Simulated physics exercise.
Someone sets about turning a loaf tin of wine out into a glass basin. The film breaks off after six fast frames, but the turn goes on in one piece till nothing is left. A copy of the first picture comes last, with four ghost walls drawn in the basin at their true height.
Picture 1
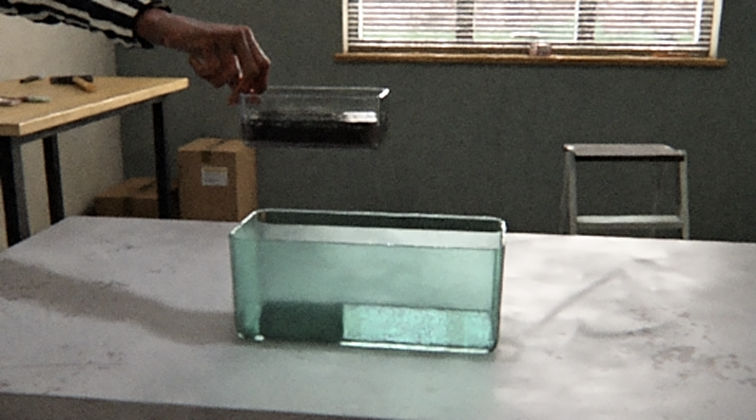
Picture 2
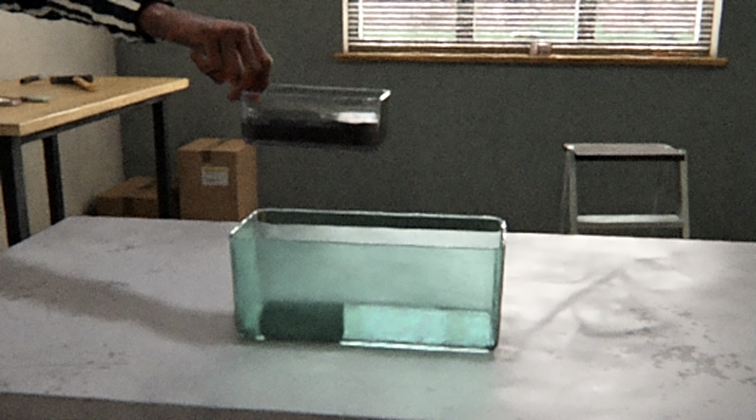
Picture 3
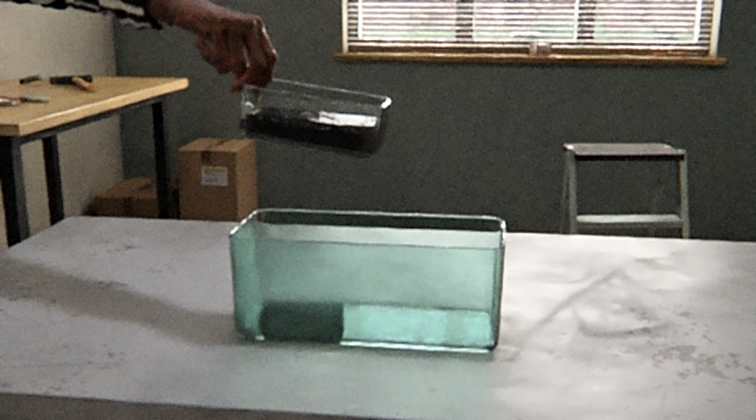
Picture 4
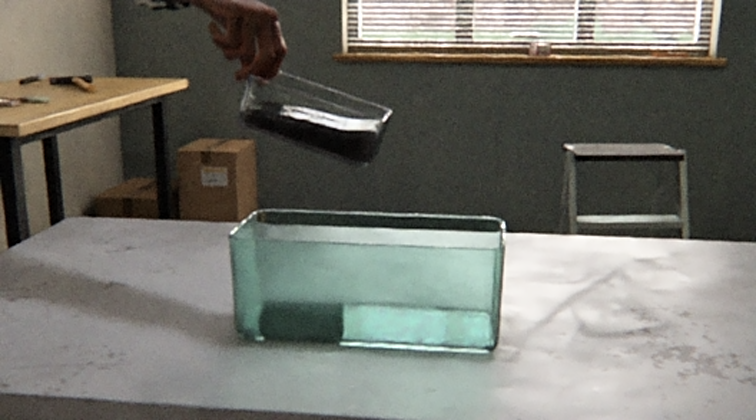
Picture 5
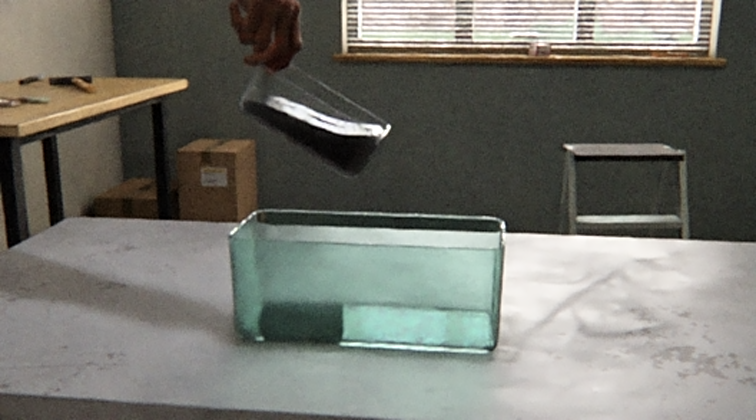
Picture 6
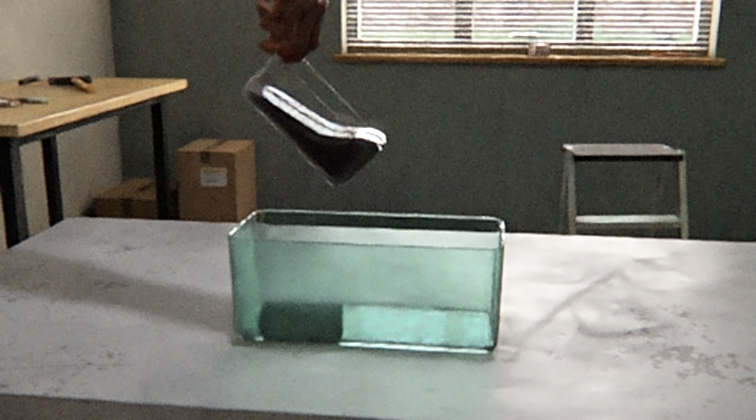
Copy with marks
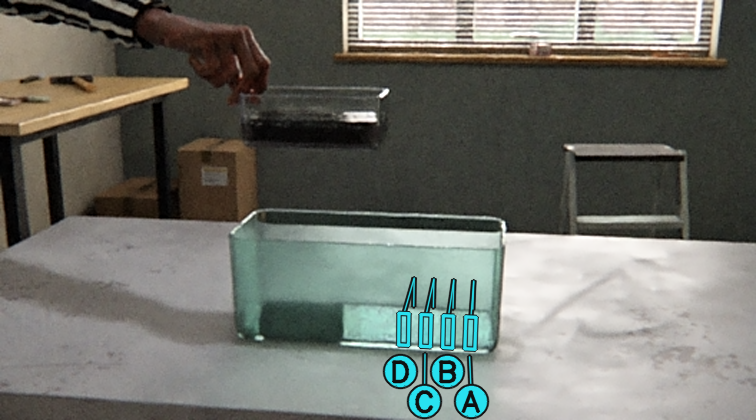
A hand tilts a clear container of dark liquid steeply rightward above a glass basin.
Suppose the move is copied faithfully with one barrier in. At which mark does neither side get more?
Place D.
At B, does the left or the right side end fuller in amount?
More ends on the left.
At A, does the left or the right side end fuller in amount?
The left one.
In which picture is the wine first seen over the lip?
Picture 6.
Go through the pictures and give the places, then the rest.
Upright, lip at (382, 93); basin from (236, 335) to (498, 350); nothing has left yet.
Tipped about 2°, lip at (383, 95); nothing has left yet.
Tipped about 8°, lip at (385, 102); nothing has left yet.
Tipped about 18°, lip at (386, 115); nothing has left yet.
Tipped about 30°, lip at (385, 131); nothing has left yet.
Tipped about 45°, lip at (379, 148); wine is over the lip, down to (379, 148).
On the marked copy, A at (469, 356); B at (447, 355); C at (425, 353); D at (402, 352).
With A, about 85 % ends left of the wall and 10 % right of it; 5 % is lost outside.
With B, about 76 % ends left of the wall and 11 % right of it; 13 % is lost outside.
With C, about 88 % ends left of the wall and 5 % right of it; 7 % is lost outside.
With D, about 54 % ends left of the wall and 44 % right of it; 3 % is lost outside.
